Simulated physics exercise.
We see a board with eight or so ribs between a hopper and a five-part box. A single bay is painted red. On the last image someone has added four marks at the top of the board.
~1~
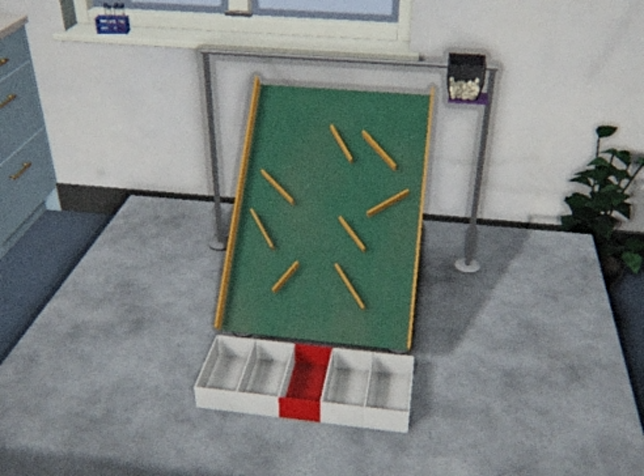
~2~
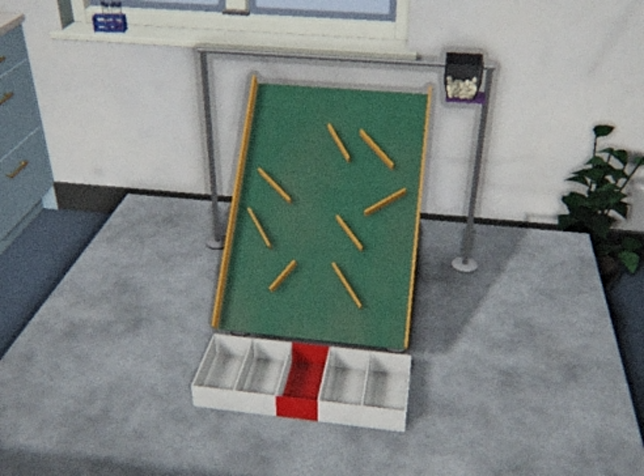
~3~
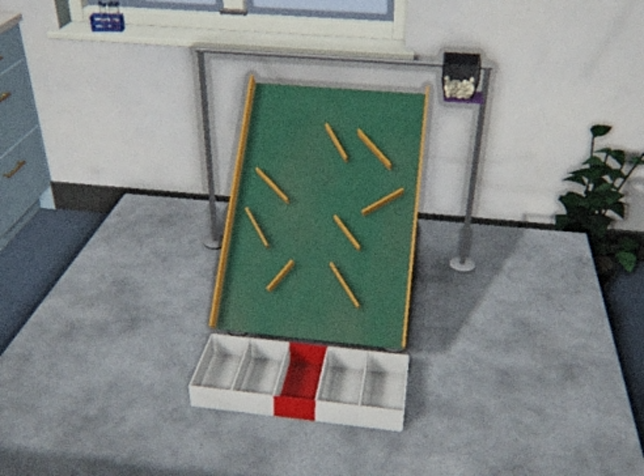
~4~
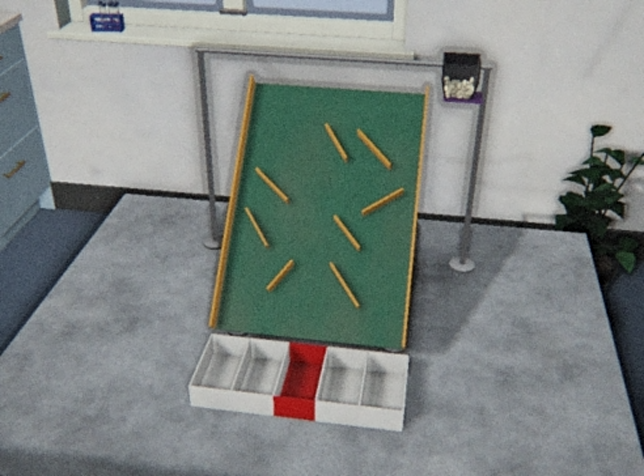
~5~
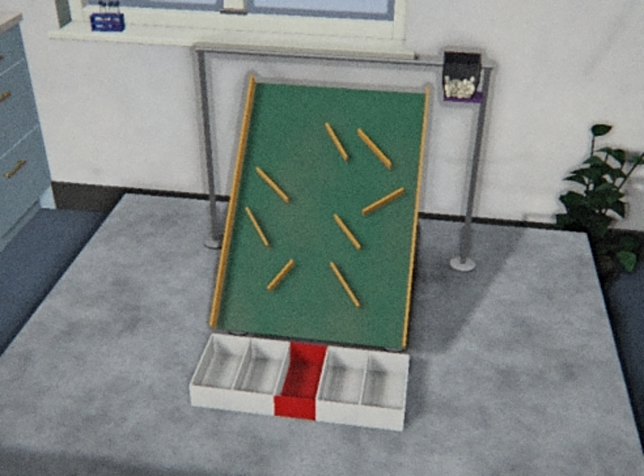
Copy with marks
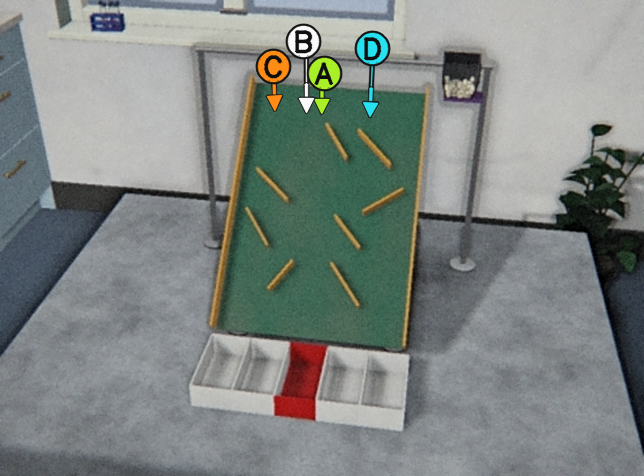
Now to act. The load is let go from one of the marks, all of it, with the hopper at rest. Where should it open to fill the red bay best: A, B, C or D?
Mark B.
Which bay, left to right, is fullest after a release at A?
The third from the left.
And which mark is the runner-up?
That is mark A.
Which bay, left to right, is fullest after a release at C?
The first from the left.
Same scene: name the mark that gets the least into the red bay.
That would be D.
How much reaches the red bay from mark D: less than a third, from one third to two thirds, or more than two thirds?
Mark D gives less than a third.
On the marked copy, mark A meets the board at (321, 108); mark B meets the board at (306, 107); mark C meets the board at (274, 105); mark D meets the board at (370, 111).
For mark A, about half in the red bay, about half in other bays.
For mark B, most in the red bay, about a quarter in other bays, a stray few held on the board.
For mark C, about a third in the red bay, about two thirds in other bays.
For mark D, none in the red bay, most in other bays, a small part held on the board.
